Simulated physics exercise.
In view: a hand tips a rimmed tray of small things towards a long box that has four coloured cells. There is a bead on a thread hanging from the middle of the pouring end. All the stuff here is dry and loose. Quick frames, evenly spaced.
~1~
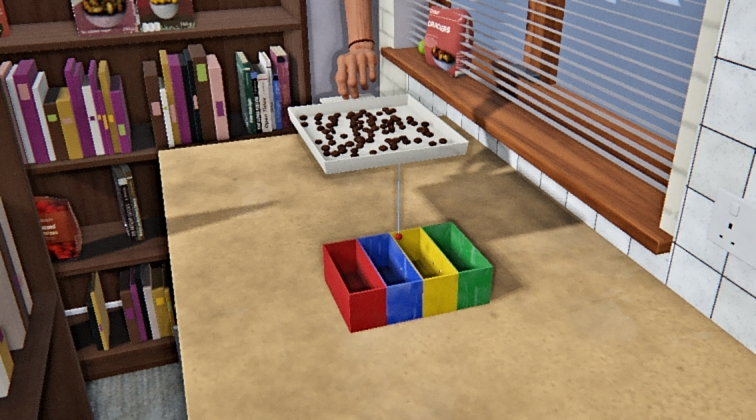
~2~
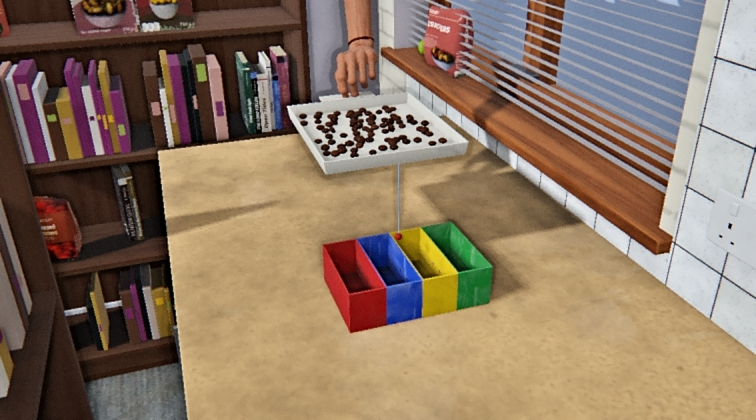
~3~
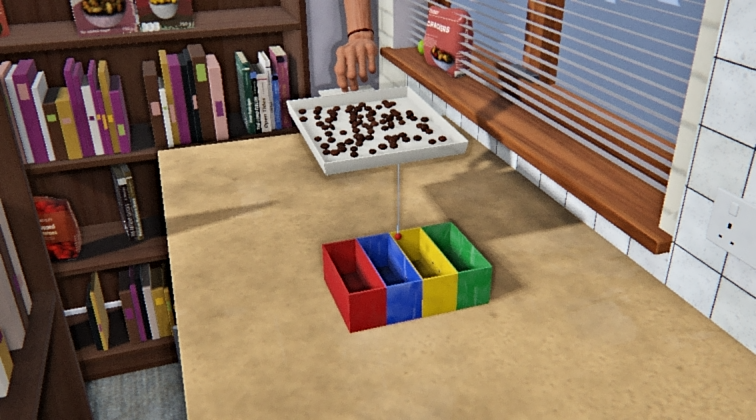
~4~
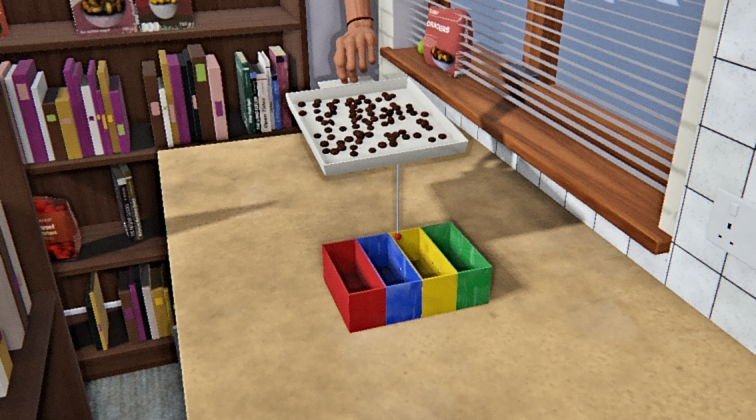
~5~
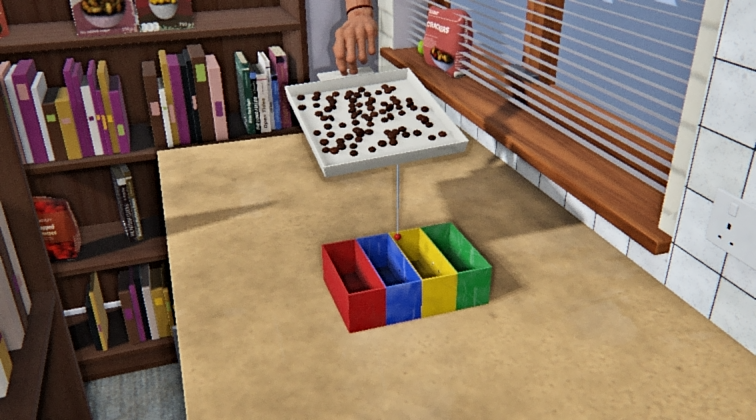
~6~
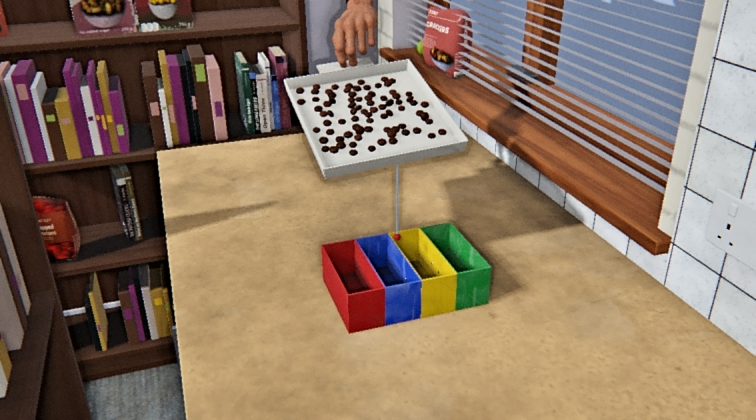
A hand at the top holds the far edge of a white rimmed tray of dark brown chocolate drops above a tan tabletop, seen from above at an angle by a still camera. Below sits a long box with red, blue, yellow and green cells from left to right, near a thread-hung bead, with bookshelves left and a blind-covered window right. The hand gradually raises the tray's far side, tilting it towards the box, its near left corner lowest, while the drops shift and spread slightly.
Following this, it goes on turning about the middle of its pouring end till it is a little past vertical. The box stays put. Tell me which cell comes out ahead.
I would say the red cell comes out ahead.
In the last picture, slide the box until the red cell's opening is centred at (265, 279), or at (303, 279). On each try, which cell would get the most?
One: The yellow cell. Two: The blue one.
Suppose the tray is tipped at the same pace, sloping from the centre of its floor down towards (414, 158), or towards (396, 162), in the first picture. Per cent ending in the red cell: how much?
Respectively 0 % and 20 %.
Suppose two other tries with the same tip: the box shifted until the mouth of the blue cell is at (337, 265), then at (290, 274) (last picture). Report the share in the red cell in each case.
Trial 1 0%, trial 2 0%.
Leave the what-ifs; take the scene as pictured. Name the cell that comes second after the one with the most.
Second place: The blue cell.
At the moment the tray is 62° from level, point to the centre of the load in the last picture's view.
Its middle sits at about pixel (369, 153).
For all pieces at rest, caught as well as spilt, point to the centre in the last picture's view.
I'd mark it at roughly (367, 302).
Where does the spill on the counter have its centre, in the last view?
Around (277, 320).
Just after the last frame, tray tipped steeply; almost all on the tray; just a few falling or outside the box.
A moment on, tray tipped past a quarter turn; roughly a third on the tray; about a tenth in the red cell; about a tenth in the blue cell; just a few in the yellow cell; roughly a third falling or outside the box.
Further on, tray tipped past a quarter turn; roughly a third in the red cell; roughly a quarter in the blue cell; about a tenth in the yellow cell; just a few in the green cell; roughly a quarter falling or outside the box.
When it is over, tray tipped past a quarter turn; roughly a third in the red cell; roughly a quarter in the blue cell; about a tenth in the yellow cell; just a few in the green cell; roughly a quarter outside the box.
